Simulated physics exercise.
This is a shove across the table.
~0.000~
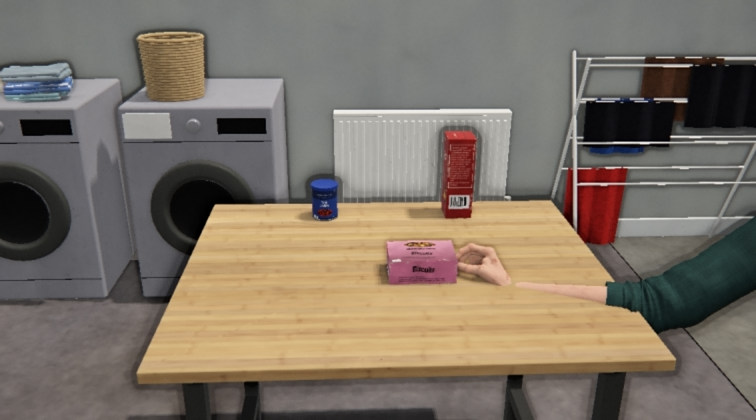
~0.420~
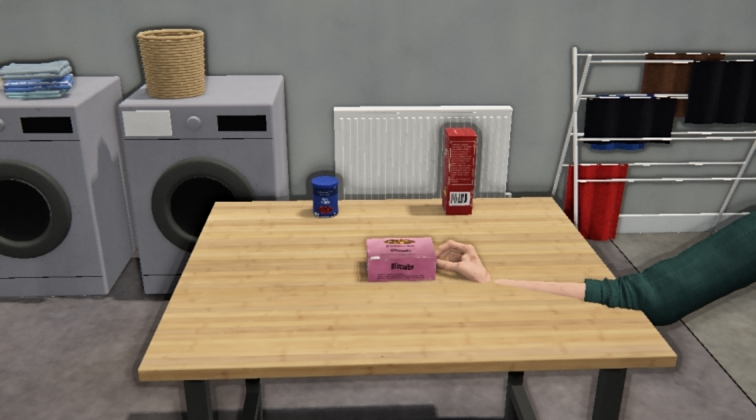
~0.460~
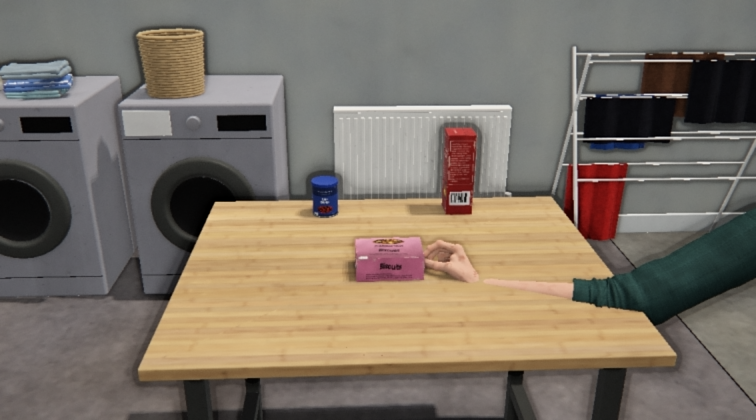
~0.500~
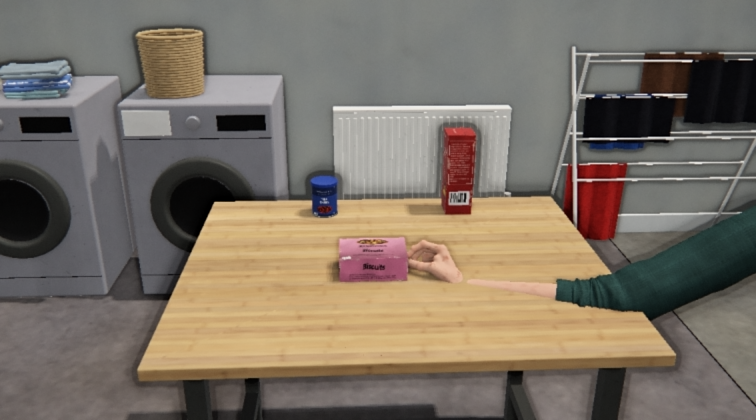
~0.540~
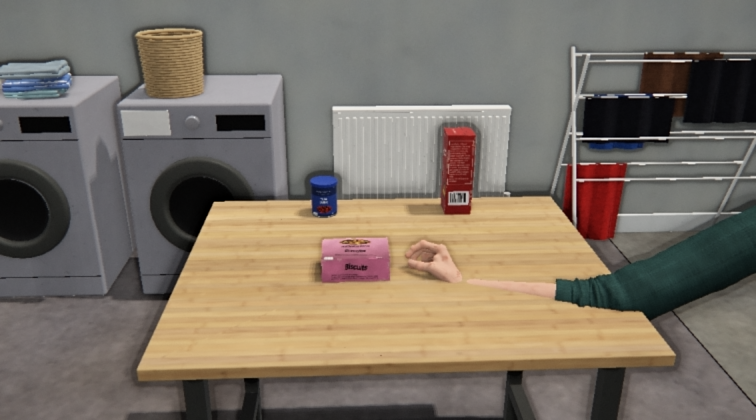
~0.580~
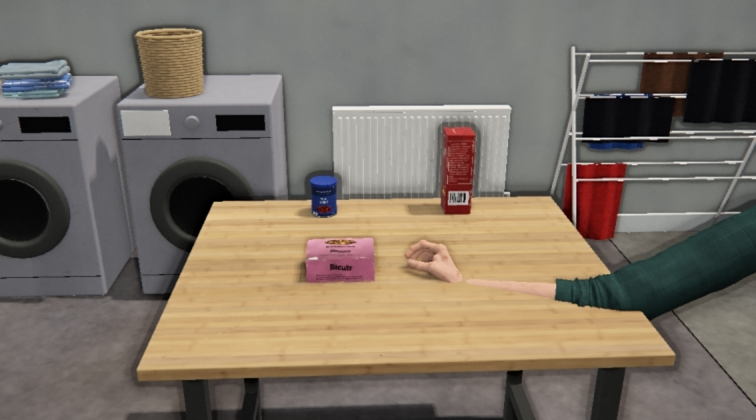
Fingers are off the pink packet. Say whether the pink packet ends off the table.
The pink packet is still on the table.
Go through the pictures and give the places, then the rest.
In the first picture, under the hand; pink packet (421, 262).
In the second picture, under the hand; pink packet (400, 259).
In the third picture, under the hand; pink packet (389, 259).
In the fourth picture, pink packet (373, 259).
In the fifth picture, pink packet (356, 259) slid a little.
In the sixth picture, pink packet (341, 260) slid a little.
After 0.68 s, pink packet slid about its own width near (314, 260).
After 0.78 s, pink packet slid about its own width near (300, 260).
At rest (1.3 s), moved from the start, pink packet. Seen from the same camera at the end, pink packet near (298, 260).
